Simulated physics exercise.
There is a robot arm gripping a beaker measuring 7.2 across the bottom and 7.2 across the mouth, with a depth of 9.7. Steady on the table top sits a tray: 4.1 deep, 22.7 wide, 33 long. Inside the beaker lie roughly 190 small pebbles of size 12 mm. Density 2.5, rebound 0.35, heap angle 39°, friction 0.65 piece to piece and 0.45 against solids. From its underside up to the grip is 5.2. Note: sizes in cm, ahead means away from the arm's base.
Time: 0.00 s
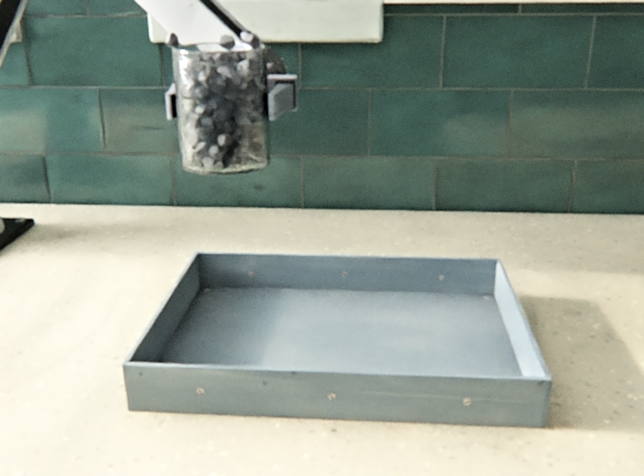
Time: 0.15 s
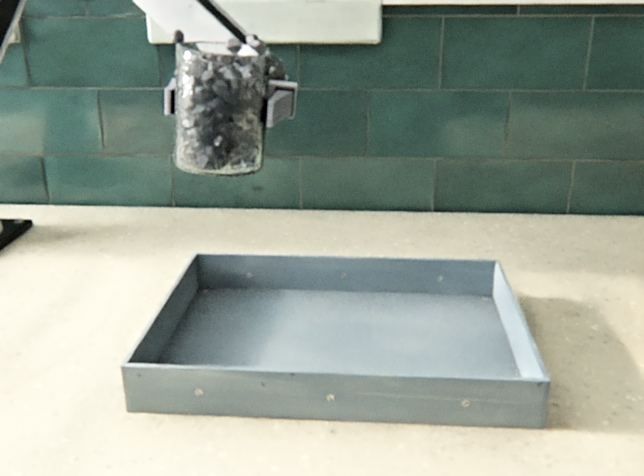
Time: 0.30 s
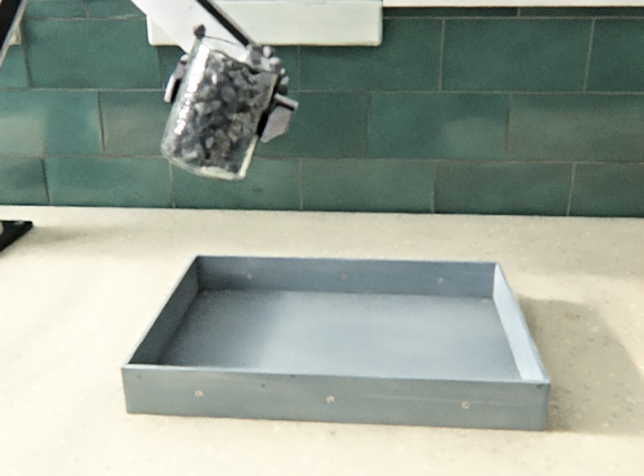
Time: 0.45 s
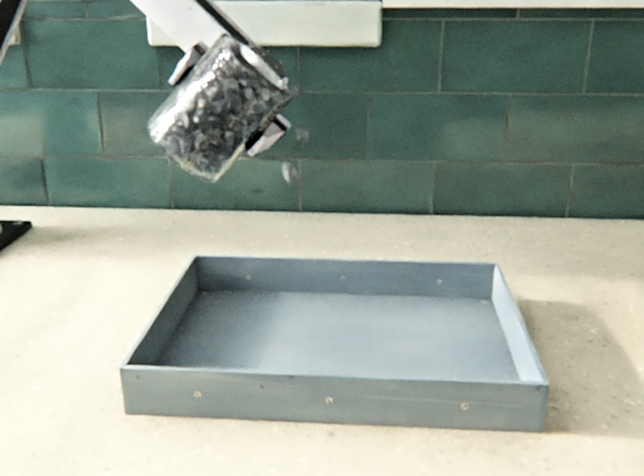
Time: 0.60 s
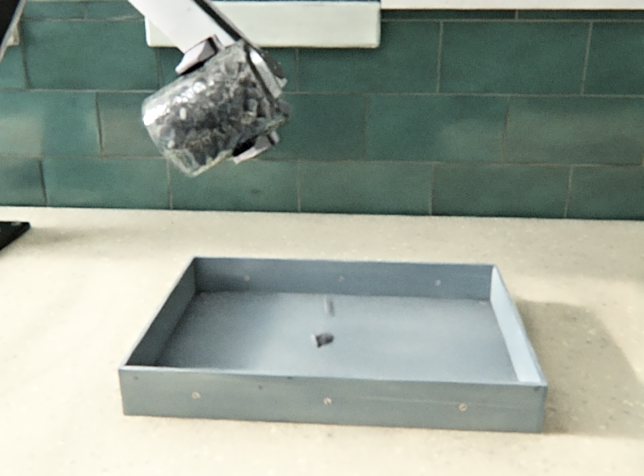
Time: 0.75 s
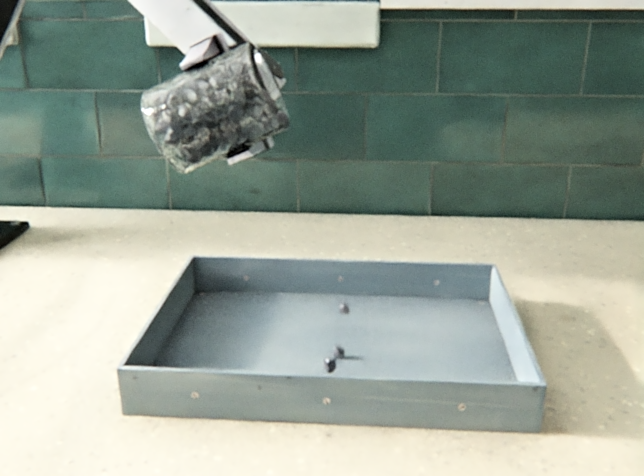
A clear beaker packed with dark grey pebbles hangs in a robot arm's gripper at the upper left, seen from the front and slightly above. Below it, a shallow blue-grey tray rests on a pale speckled counter before green wall tiles. The arm tilts the beaker steadily until its mouth points to the lower right, and three pebbles drop into the tray while the camera stays still.
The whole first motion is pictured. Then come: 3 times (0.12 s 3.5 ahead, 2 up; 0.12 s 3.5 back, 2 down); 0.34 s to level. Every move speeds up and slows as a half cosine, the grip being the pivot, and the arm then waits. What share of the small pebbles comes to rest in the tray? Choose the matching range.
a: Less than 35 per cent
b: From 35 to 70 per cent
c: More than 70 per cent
(b) From 35 to 70 per cent.
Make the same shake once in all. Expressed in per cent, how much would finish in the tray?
I'd expect something close to 25 per cent.
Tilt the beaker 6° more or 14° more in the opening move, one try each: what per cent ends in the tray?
First try around 55 %, second around 75 %.
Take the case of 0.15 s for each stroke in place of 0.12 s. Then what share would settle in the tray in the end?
That gives about 20 percent.
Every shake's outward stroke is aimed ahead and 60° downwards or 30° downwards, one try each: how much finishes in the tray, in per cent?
About 5 and 10 per cent.
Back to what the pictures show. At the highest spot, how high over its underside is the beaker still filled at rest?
I'd say close to 6.5 cm.
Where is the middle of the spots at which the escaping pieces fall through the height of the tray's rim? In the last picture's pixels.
Their middle lies around (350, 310).
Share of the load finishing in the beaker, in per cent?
Near 60 in a hundred.
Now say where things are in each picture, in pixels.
The beaker middle at (223, 109), level; upper third of the load around (224, 82), from x 170 to 260, top at y 35; 186 in the beaker, in the first picture.
The beaker middle at (221, 110), tilted 6° forward; upper third of the load around (224, 83), from x 175 to 260, top at y 35, in the second picture.
The beaker middle at (221, 111), tilted 23° forward; upper third of the load around (224, 85), from x 175 to 275, top at y 30, in the third picture.
The beaker middle at (219, 111), tilted 43° forward; upper third of the load around (224, 89), from x 160 to 300, top at y 45; 183 in the beaker, 3 in flight or on a rim, in the fourth picture.
The beaker middle at (217, 111), tilted 60° forward; upper third of the load around (219, 90), from x 160 to 330, top at y 65; 183 in the beaker, 3 in the tray, in the fifth picture.
The beaker middle at (216, 110), tilted 66° forward; upper third of the load around (213, 91), from x 160 to 345, top at y 65; 183 in the beaker, 3 in the tray, in the sixth picture.
After 1.17 s, tilted 66° forward, highest piece 26 above the table; 143 in the beaker, 34 in the tray, 9 in flight or on a rim.
After 1.60 s, tilted 45° forward, highest piece 25 above the table; 108 in the beaker, 76 in the tray, 2 in flight or on a rim.
After 2.01 s, level, highest piece 24 above the table; 107 in the beaker, 79 in the tray.
After 3.06 s, level, highest piece 24 above the table; 107 in the beaker, 79 in the tray.
In the end, 107 in the beaker, 79 in the tray. That is 42 % in the tray.
